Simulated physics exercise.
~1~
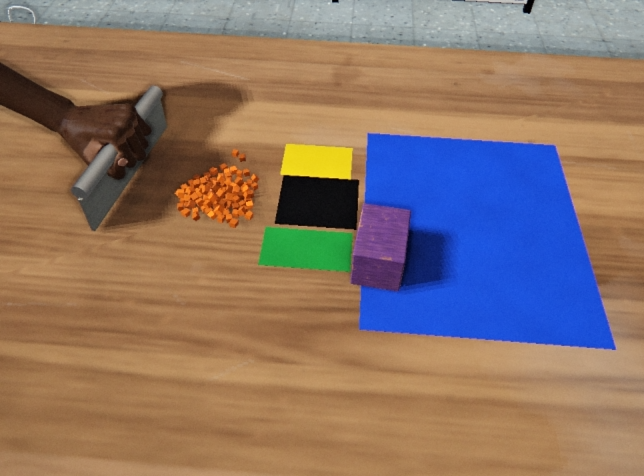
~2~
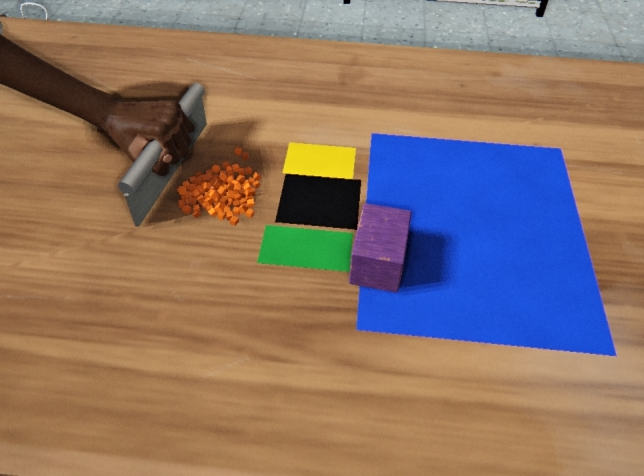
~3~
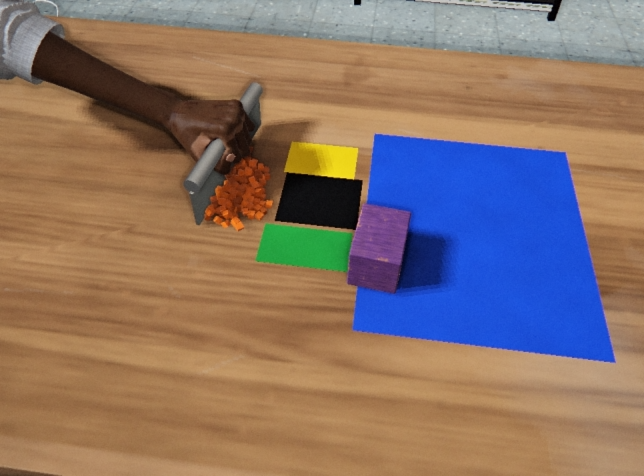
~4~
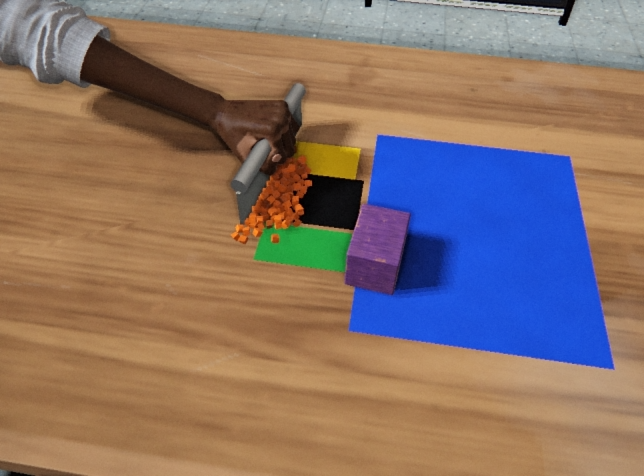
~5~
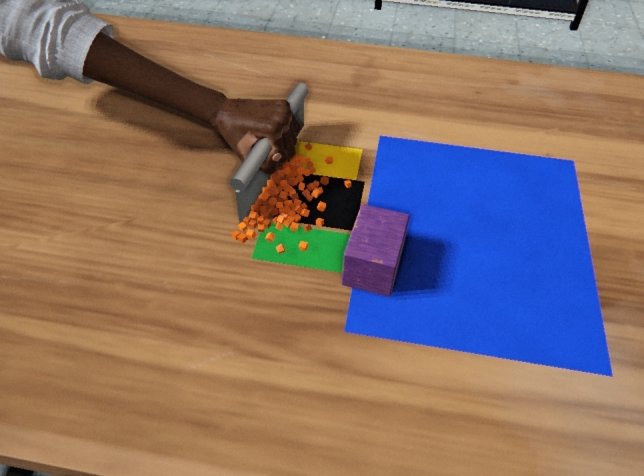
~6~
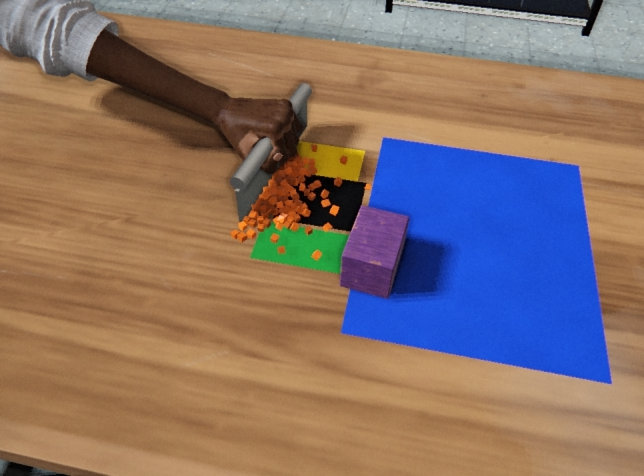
In the video, a hand pushes a gray scraper to the right across a wooden table, sweeping a pile of small orange cubes onto yellow, black and green mats, then stops, leaving pieces scattered there and beside the blade, short of a purple block and blue mat.
